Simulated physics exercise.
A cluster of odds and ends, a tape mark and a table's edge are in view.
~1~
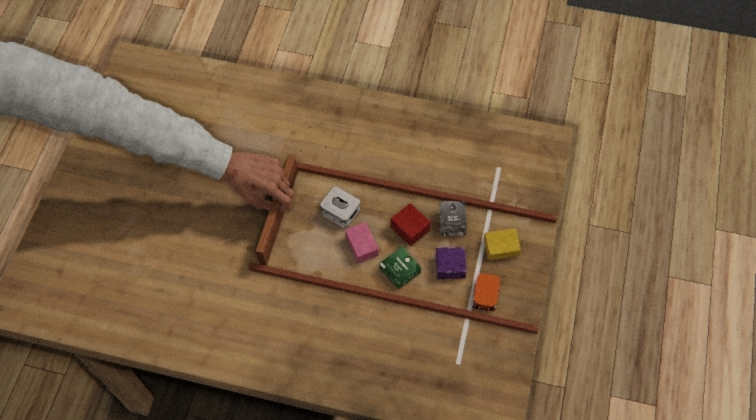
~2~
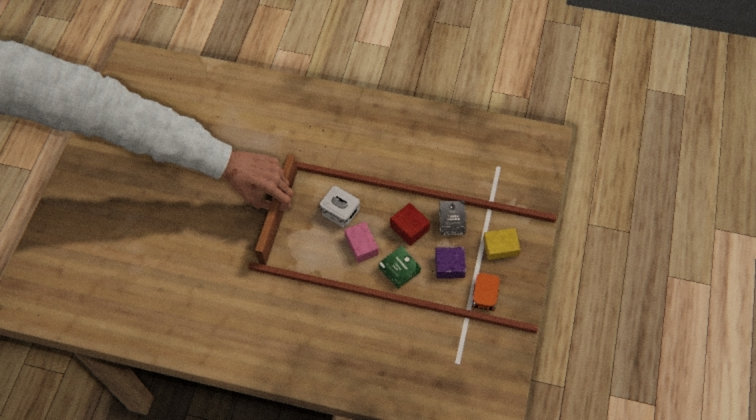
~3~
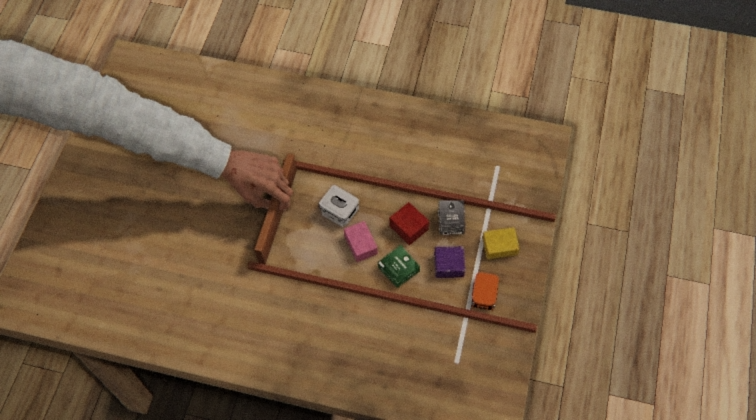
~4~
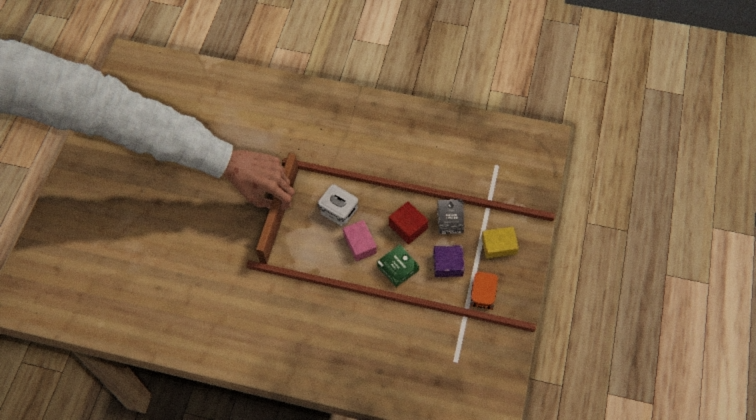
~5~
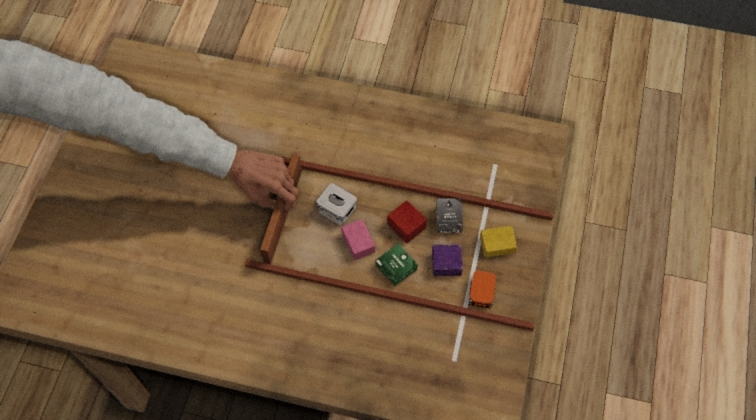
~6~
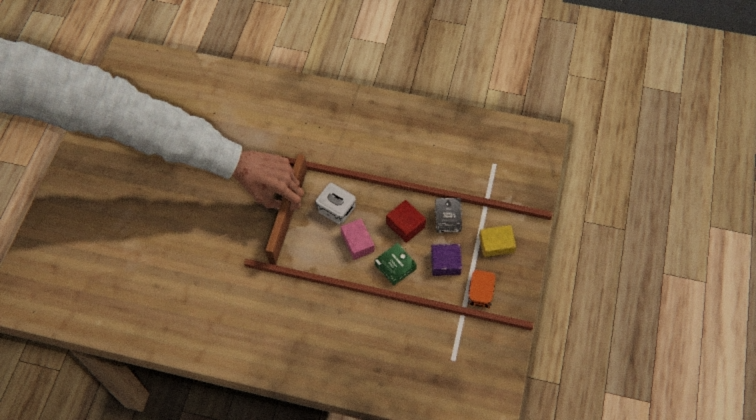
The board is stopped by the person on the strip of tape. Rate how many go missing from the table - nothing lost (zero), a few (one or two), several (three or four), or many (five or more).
A few, one or two.
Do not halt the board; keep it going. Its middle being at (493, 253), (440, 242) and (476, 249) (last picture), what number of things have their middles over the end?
The numbers are 3, 0 and 2.
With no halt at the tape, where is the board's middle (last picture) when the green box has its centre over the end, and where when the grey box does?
The green box gives roughly (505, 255), the grey box roughly (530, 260).
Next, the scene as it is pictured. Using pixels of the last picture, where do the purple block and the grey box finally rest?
In the last picture the purple block sits at (534, 277) while the grey box sits at (523, 222).
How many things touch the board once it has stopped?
So the total is 2.
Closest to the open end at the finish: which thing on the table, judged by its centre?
The purple block.
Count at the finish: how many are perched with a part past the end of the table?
The total comes out at 1.
Soon after, none off yet; yellow block at rest near (497, 241); orange case at rest near (482, 289); purple block at rest near (446, 260).
After that, none off yet; yellow block at rest near (497, 241); orange case at rest near (483, 291); purple block displaced a little near (460, 262).
And then, none off yet; yellow block displaced about its own width near (531, 246); orange case displaced about its own width near (514, 300); purple block displaced well along near (507, 272).
In the end, the number that fall off is one or two; gone, orange case and yellow block.
